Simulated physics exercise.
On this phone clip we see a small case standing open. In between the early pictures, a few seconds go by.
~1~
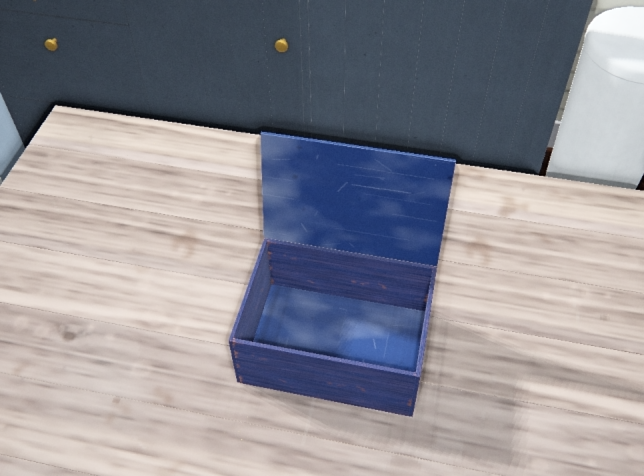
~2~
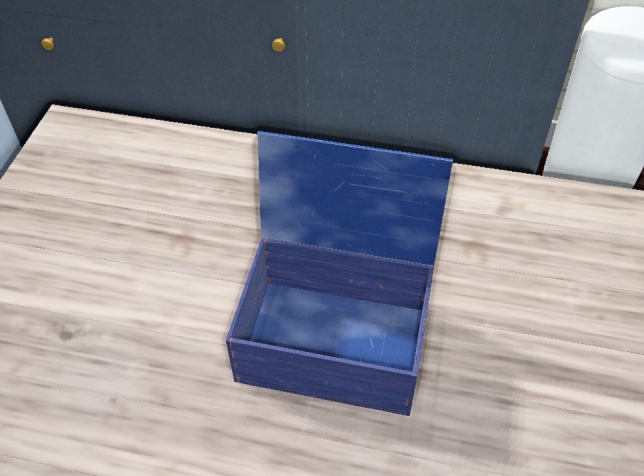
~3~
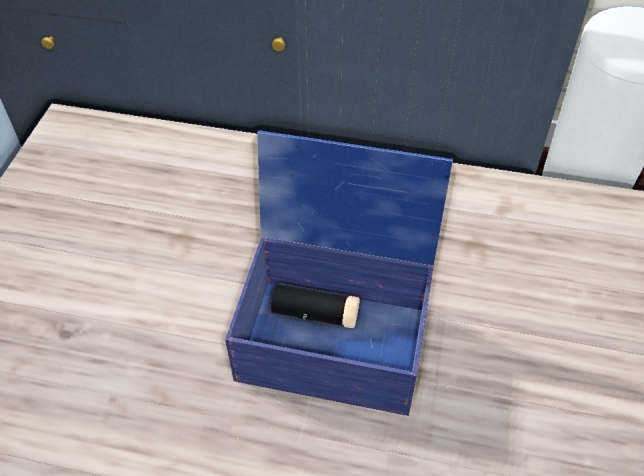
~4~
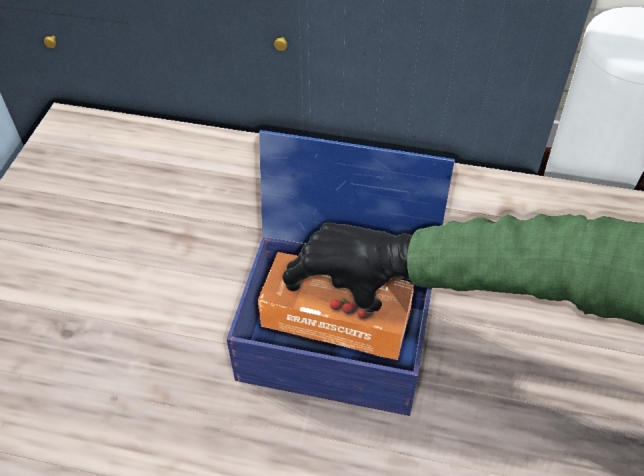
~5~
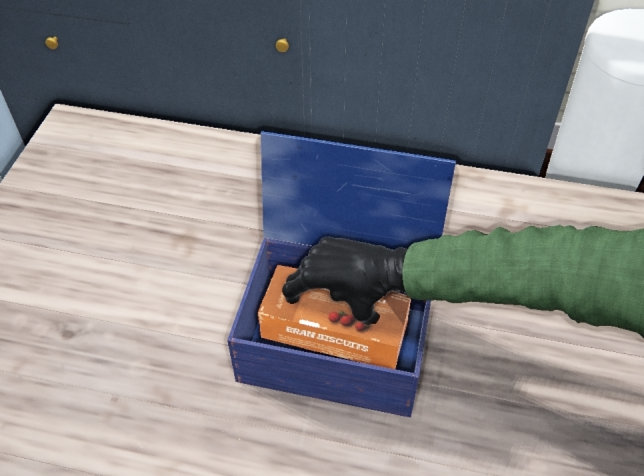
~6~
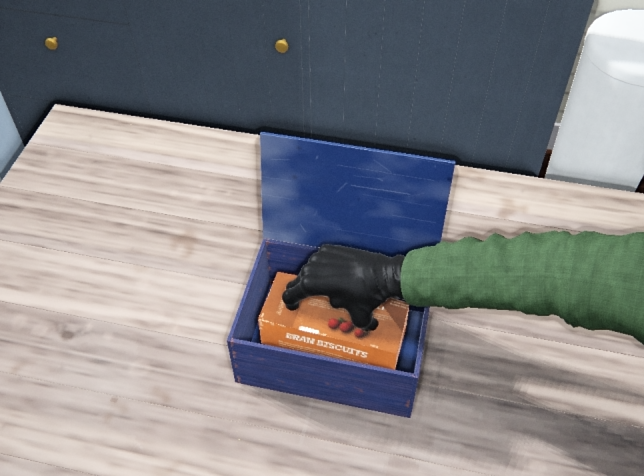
A blue box stood open and empty on a wooden table, then a black shaker with a pale end lay inside, and later a black-gloved hand lowered an orange biscuit carton into the box.
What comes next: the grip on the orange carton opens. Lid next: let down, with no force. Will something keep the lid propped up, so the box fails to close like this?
No: The lid is in place.
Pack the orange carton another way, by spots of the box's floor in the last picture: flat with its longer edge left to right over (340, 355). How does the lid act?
Result: Lid shut.
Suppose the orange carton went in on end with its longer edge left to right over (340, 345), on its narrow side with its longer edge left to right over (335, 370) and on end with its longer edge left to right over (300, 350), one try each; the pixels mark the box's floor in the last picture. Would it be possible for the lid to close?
1: Open. 2: Closed. 3: Open.
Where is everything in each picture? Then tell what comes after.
In the first picture, the last thing is not in view yet.
In the second picture, the last thing is not in view yet.
In the third picture, the last thing is not in view yet; black shaker (315, 306).
In the fourth picture, coming down; orange carton (337, 305).
In the fifth picture, coming down; orange carton (335, 317).
In the sixth picture, put in, still held; orange carton (334, 323).
Then, 1.20 s later than the last frame, lid starting down; orange carton moved a little near (336, 336); black shaker moved a little.
Then, 1.90 s later than the last frame, lid 37° above the rim; orange carton moved a little near (336, 336); black shaker moved a little.
When it is over, lid shut; moved from the start, orange carton; black shaker as before. End places, in pixels of the last picture, orange carton near (336, 336).
